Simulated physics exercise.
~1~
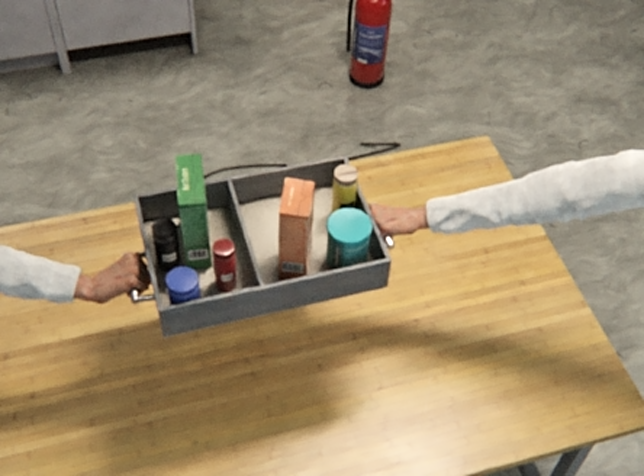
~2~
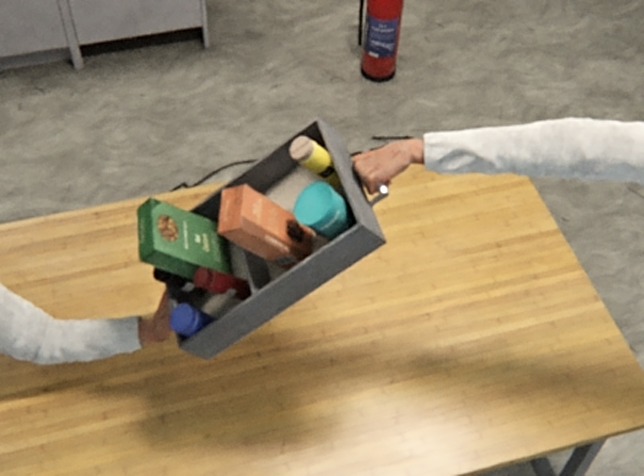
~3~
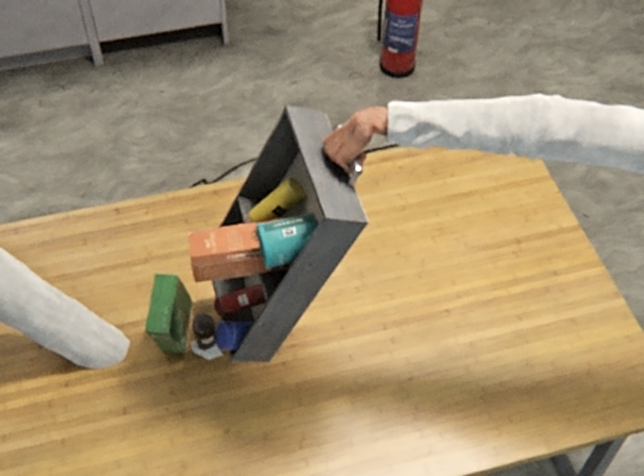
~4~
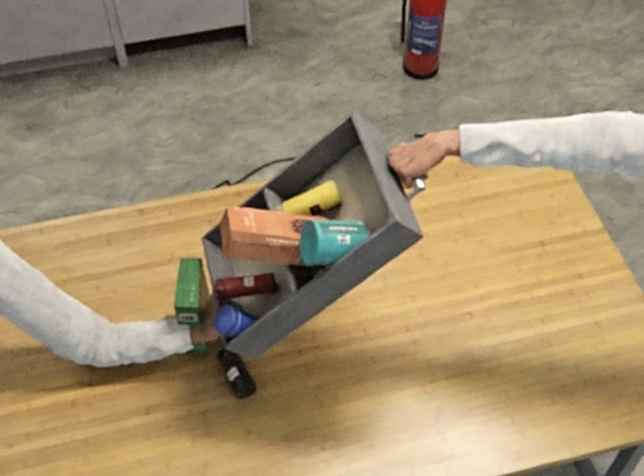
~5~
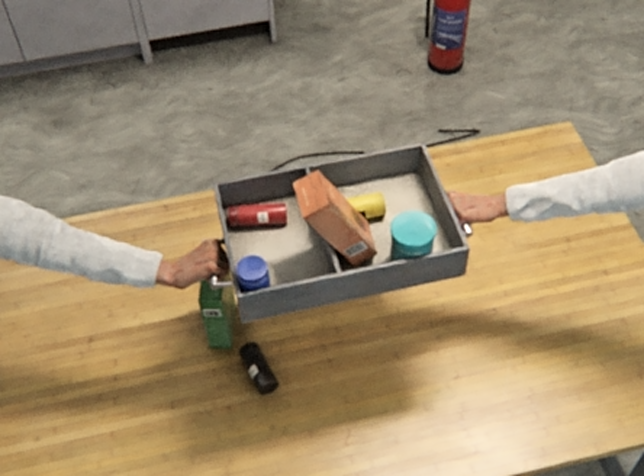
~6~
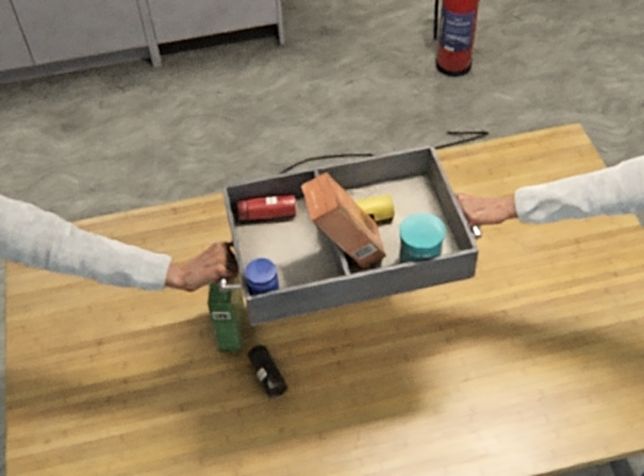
Over a wooden table, two hands tipped a divided grey crate steeply down to the left, spilling a green packet and a black shaker, then levelled it with the orange carton leaning inside and the red and yellow shakers lying on their sides.
